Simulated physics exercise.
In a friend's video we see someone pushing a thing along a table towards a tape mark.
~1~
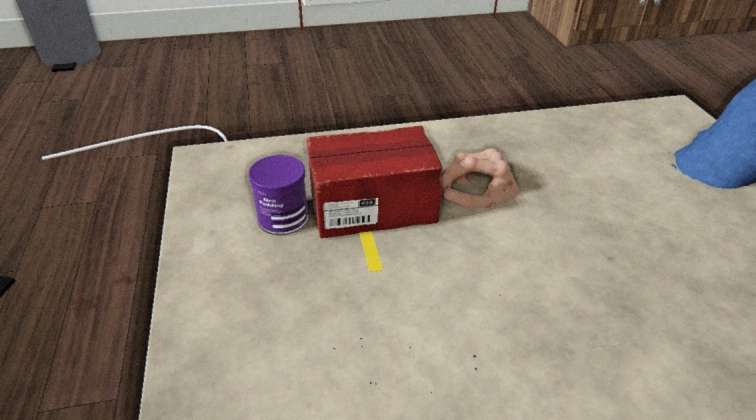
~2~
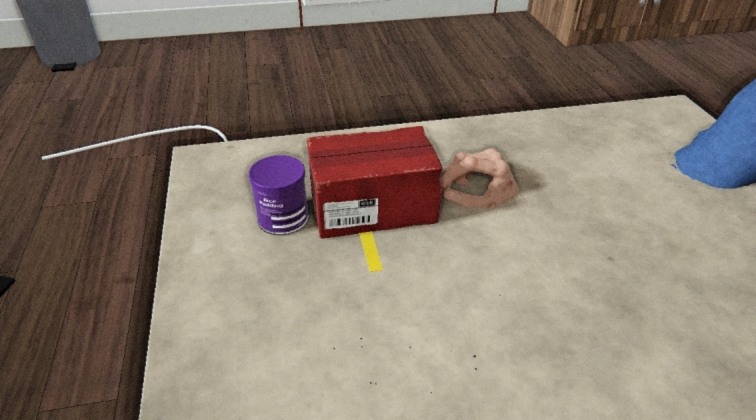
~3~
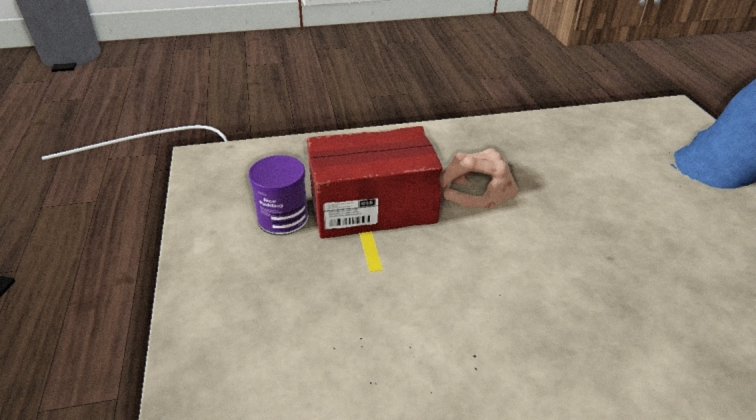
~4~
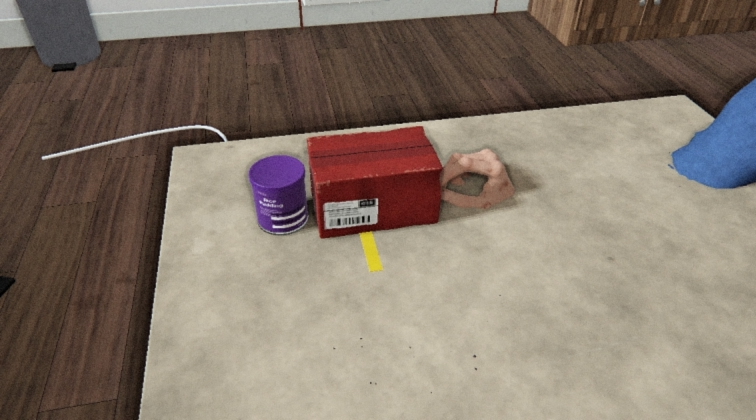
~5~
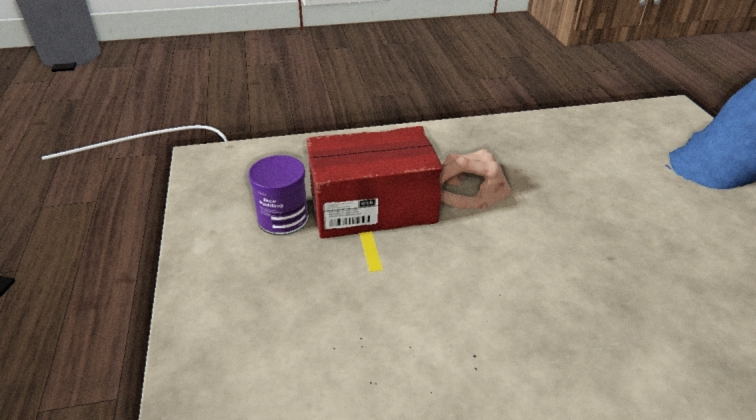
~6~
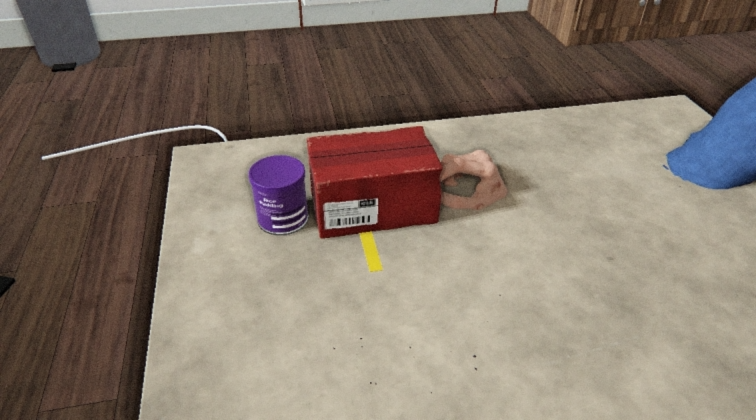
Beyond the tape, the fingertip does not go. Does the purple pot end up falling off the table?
No, it stays on the table.
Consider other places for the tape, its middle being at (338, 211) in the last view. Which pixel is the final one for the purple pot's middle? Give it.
Near (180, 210).
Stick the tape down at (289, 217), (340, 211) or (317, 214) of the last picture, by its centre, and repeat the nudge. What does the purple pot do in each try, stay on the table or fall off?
In that order, it overshoots; pulls up in time; overshoots.
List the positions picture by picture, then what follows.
In the first frame, purple pot (280, 195); red box (373, 180).
In the second frame, purple pot (280, 196); red box (373, 180).
In the third frame, purple pot (280, 196); red box (373, 180).
In the fourth frame, purple pot (280, 196); red box (373, 180).
In the fifth frame, purple pot (280, 196); red box (373, 180).
In the sixth frame, purple pot (280, 196); red box (373, 180).
Then, 0.80 s past the last view, purple pot travelled a little near (248, 199).
Finally, the purple pot remains on top, near (201, 204).
